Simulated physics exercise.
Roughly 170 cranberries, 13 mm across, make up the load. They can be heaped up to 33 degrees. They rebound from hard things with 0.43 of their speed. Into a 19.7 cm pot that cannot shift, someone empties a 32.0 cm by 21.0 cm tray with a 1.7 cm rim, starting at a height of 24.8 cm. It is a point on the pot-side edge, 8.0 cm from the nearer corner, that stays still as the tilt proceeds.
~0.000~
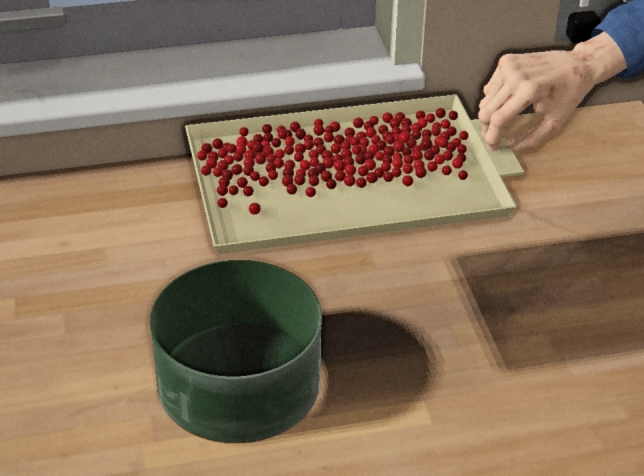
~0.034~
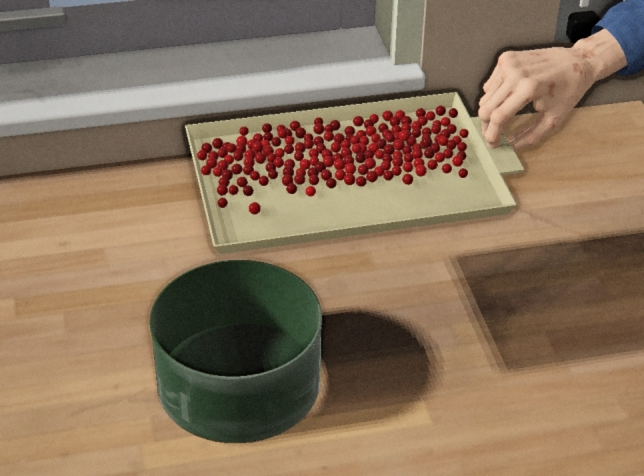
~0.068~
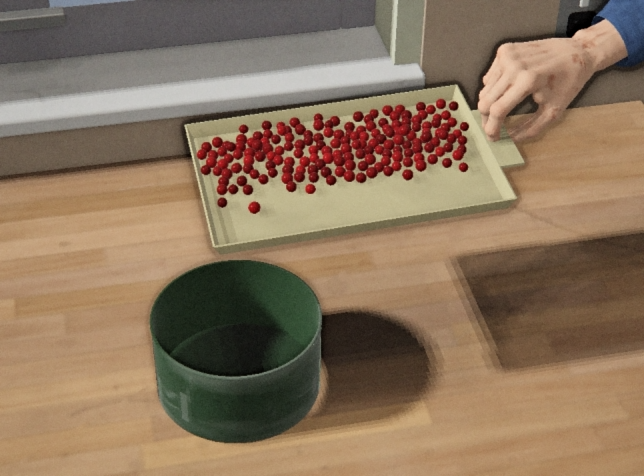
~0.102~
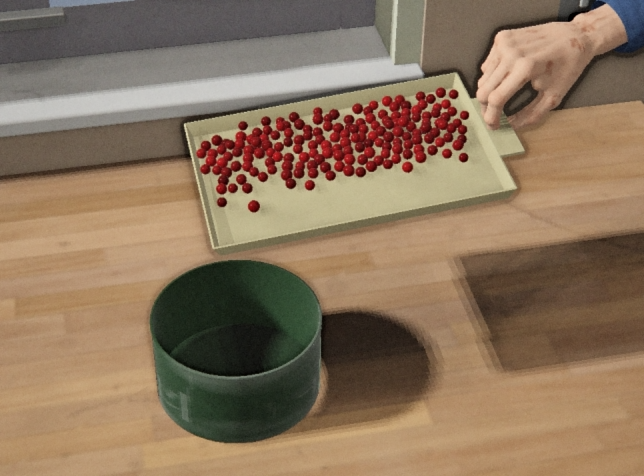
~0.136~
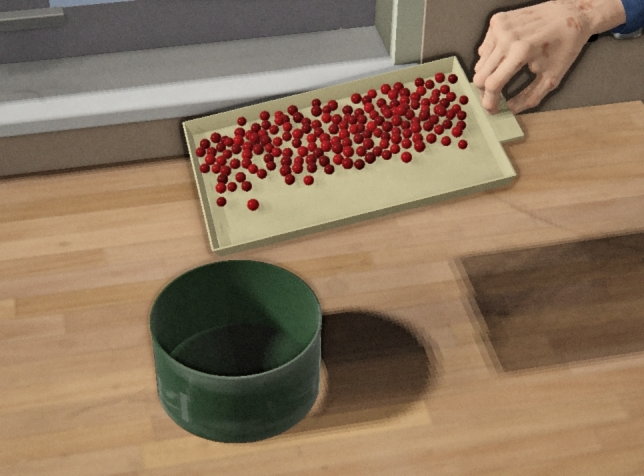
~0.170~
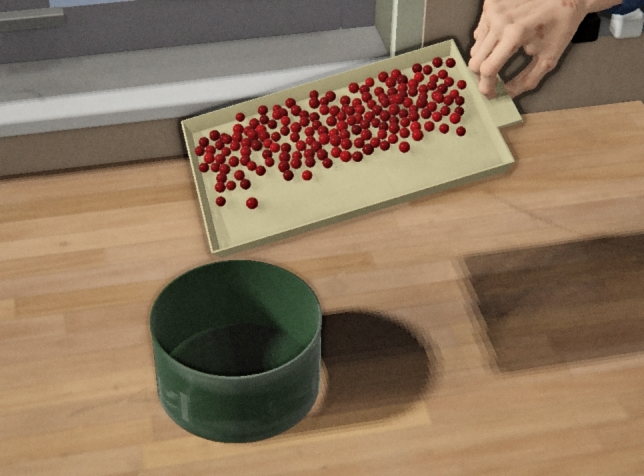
A hand in a blue sleeve grips the right end of a pale tray above a wooden counter, seen from above by a still camera. The shallow tray carries many small red cranberries, with a dark green pot at lower left and a grey window ledge behind. The hand raises the tray's right end, slowly then faster, tilting it toward the left front corner.
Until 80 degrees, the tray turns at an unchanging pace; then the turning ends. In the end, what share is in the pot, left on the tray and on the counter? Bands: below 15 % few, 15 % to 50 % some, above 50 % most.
Result: Pot: Some, tray: Few, counter: Most.
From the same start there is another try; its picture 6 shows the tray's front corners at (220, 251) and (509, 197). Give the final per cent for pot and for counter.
Per cent by place - pot 70, counter 30.
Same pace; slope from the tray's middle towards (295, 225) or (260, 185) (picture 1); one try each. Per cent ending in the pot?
Roughly 65 % for the first direction, roughly 20 % for the second.
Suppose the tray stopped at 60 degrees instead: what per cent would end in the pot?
Near 20 %, then.
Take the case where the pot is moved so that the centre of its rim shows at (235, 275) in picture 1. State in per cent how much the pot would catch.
Close to 10 in a hundred.
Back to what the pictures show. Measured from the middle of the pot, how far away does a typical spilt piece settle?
About 22 cm.
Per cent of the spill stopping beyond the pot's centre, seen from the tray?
Share: Around 100 %.
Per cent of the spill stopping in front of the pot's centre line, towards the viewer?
I'd put it at around 70 per cent.
After 0.44 s, tilt 47 degrees; the tray holds 100 %, the pot 0 %.
Then, at 0.62 s, tilt 69 degrees; the tray holds 95 %, the pot 0 %.
After 0.92 s, tilt 80 degrees; the tray holds 10 %, the pot 15 %.
By 1.8 s all is still; pot 35 %, tray 0 %, counter 65 %.
